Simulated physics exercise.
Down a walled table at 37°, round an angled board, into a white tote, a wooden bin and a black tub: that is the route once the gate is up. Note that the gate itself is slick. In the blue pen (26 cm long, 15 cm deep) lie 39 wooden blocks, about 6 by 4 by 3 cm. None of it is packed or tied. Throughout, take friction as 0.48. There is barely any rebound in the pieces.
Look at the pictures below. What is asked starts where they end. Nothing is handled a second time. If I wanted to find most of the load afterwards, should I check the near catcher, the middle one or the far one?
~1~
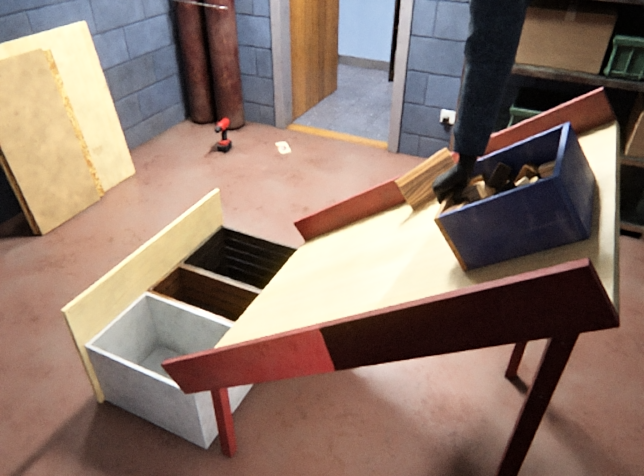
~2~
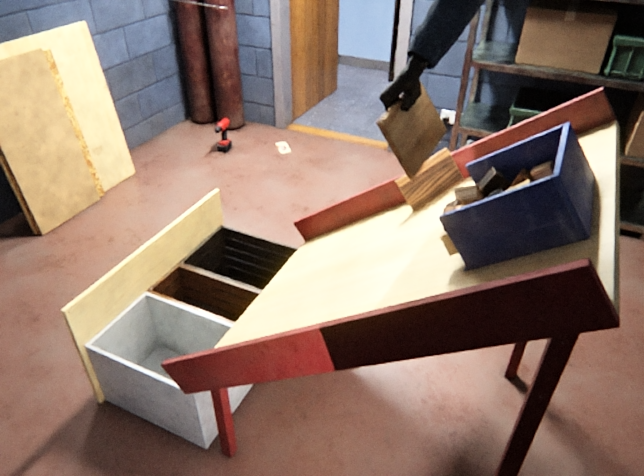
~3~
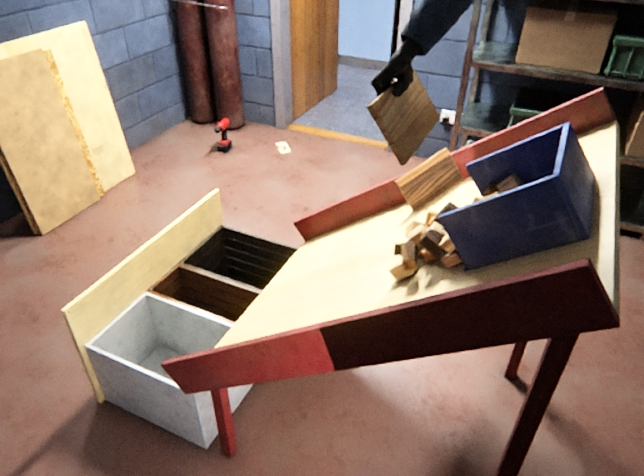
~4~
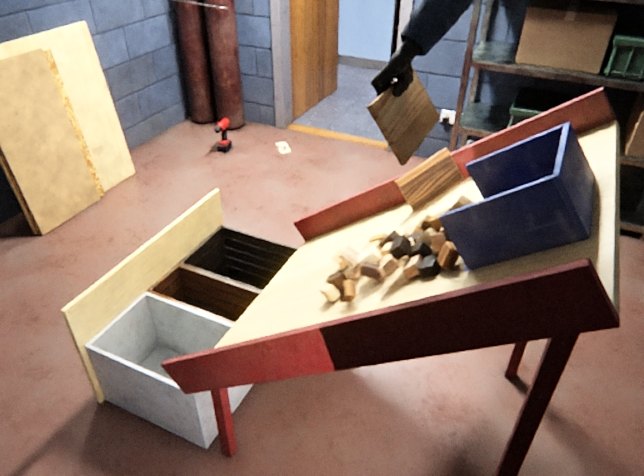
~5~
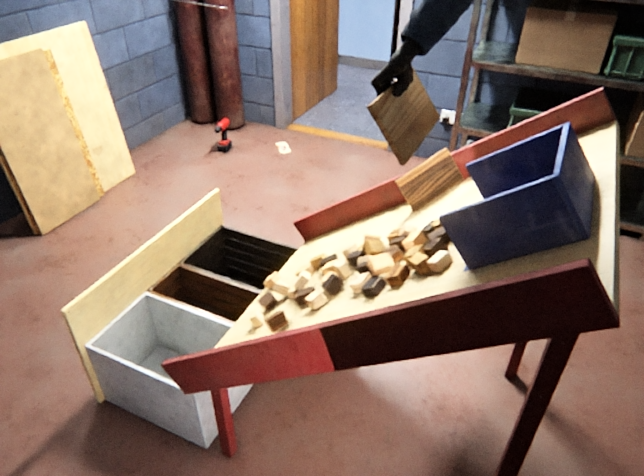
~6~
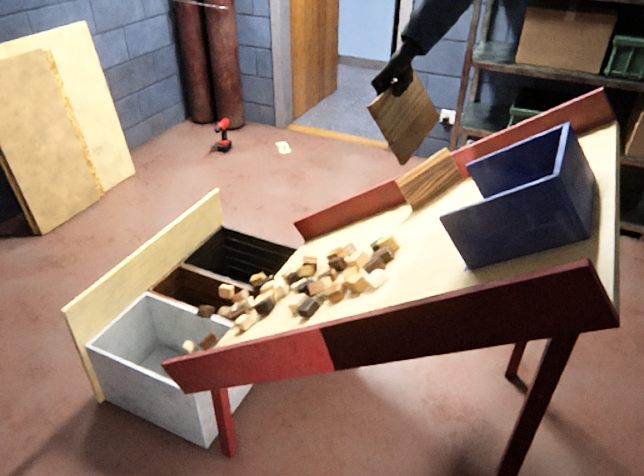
Check the middle one.
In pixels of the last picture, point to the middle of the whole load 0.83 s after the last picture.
Around (191, 335).
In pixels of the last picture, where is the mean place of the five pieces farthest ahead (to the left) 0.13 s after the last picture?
Around pixel (186, 336).
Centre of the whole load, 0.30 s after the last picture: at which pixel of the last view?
Load centre: About (204, 309).
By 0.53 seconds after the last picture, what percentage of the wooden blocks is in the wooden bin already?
Share at that moment: About 55 %.
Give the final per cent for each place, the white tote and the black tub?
30 and 10 %.
Then, 0.13 s after the last picture, 4 in the white tote, 9 in the wooden bin, 1 in the black tub, 19 on the slope and 6 in the air.
Then, 0.30 s after the last picture, 8 in the white tote, 16 in the wooden bin, 3 in the black tub, 6 on the slope and 6 in the air.
Then, 0.53 s after the last picture, 12 in the white tote, 22 in the wooden bin, 4 in the black tub and 1 in the air.
Outcome (0.83 s after the last picture), 12 in the white tote, 23 in the wooden bin and 4 in the black tub.
